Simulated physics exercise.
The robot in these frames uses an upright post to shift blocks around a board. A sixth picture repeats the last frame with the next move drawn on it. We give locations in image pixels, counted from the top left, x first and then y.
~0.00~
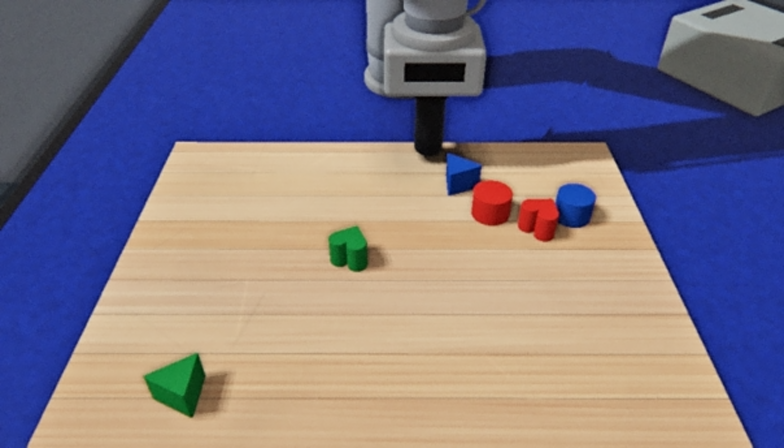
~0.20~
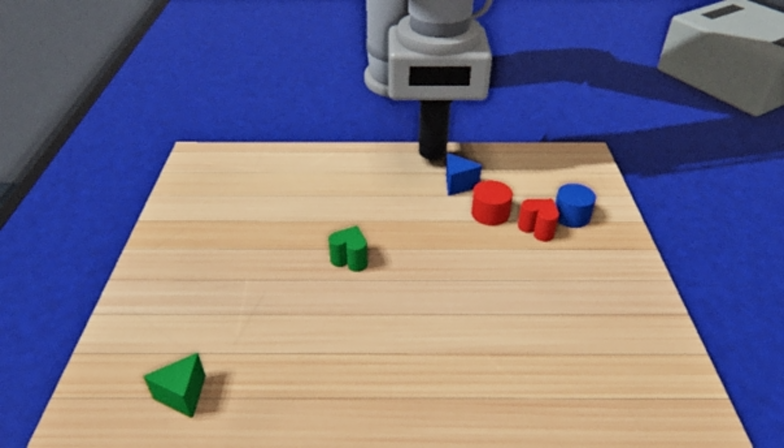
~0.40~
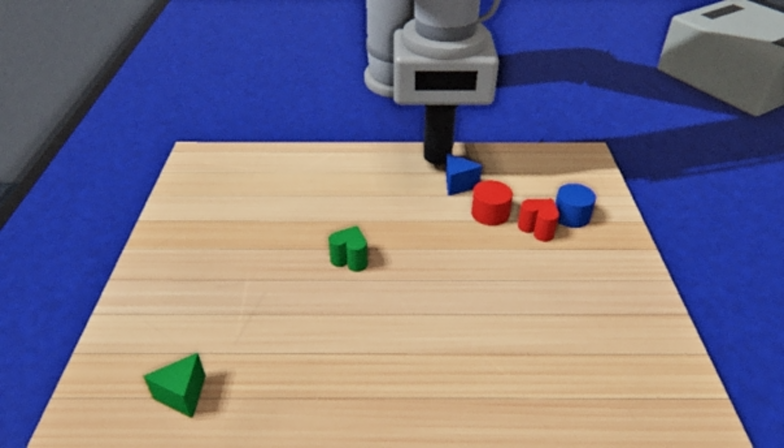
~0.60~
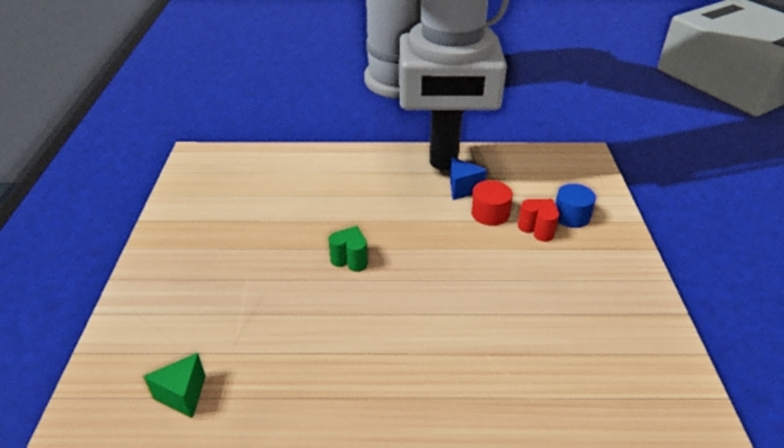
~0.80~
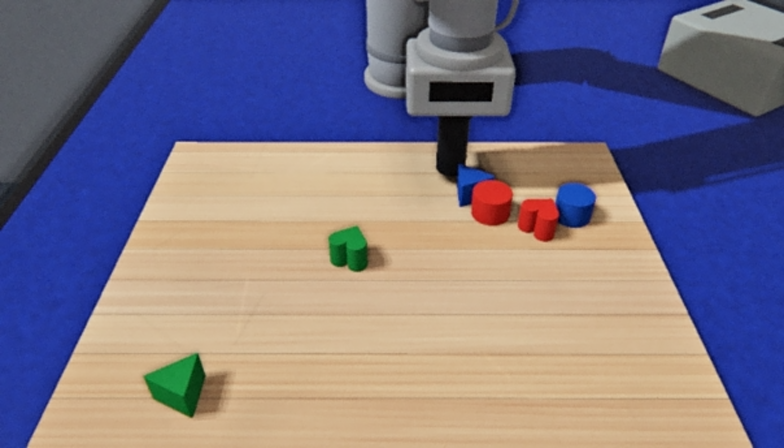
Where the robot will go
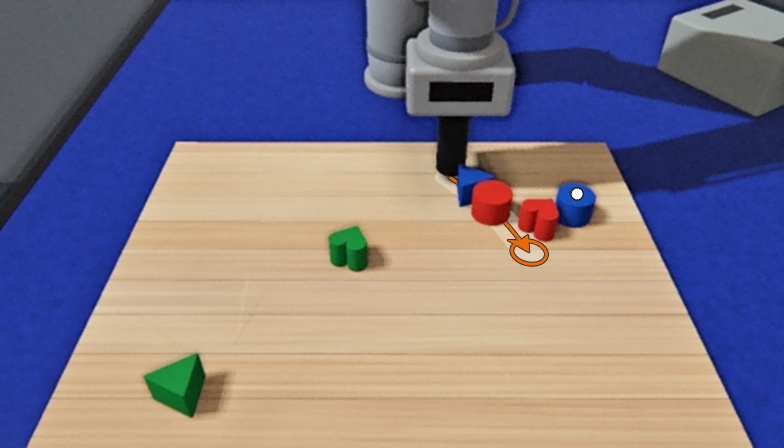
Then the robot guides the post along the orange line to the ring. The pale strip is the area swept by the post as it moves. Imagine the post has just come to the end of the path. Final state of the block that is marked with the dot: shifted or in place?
In the end it has not been moved.
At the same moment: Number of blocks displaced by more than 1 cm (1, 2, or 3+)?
The result: Three blocks or more.
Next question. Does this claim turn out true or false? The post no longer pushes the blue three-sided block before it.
The statement is incorrect.
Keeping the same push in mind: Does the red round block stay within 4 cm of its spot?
Answer: No.
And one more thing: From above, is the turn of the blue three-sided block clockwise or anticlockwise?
Prediction: Clockwise.
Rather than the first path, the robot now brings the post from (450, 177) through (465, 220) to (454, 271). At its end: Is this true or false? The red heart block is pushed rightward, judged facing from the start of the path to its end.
The claim does not hold.
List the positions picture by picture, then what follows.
In the first frame, lower end of the post at (428, 149), tops of blocks, blue three-sided block at (460, 164), red round block at (493, 191), red heart block at (542, 207), blue round block at (577, 194).
In the second frame, post at (433, 153), blocks as before.
In the third frame, post at (438, 157), blocks as before.
In the fourth frame, post at (444, 163), blue three-sided block at (465, 168).
In the fifth frame, post at (450, 169), blue three-sided block at (472, 175), red round block at (493, 191), red heart block at (542, 207), blue round block at (577, 194).
The drawn path runs from (450, 177) over (479, 198) and (505, 223) to (529, 252); the dot is on the blue round block.
On the path given first. One third of the way, post at (481, 190); blue three-sided block at (502, 199); red round block at (517, 219); red heart block at (555, 214), turned 60° anticlockwise.
Two thirds of the way, post at (508, 215); blue three-sided block at (527, 227), turned 20° clockwise; red round block at (535, 250); red heart block at (557, 214), turned 65° anticlockwise.
At the end, post at (531, 244); blue three-sided block at (548, 257), turned 35° clockwise; red round block at (546, 283); red heart block at (560, 216), turned 85° anticlockwise; blue round block not moved.
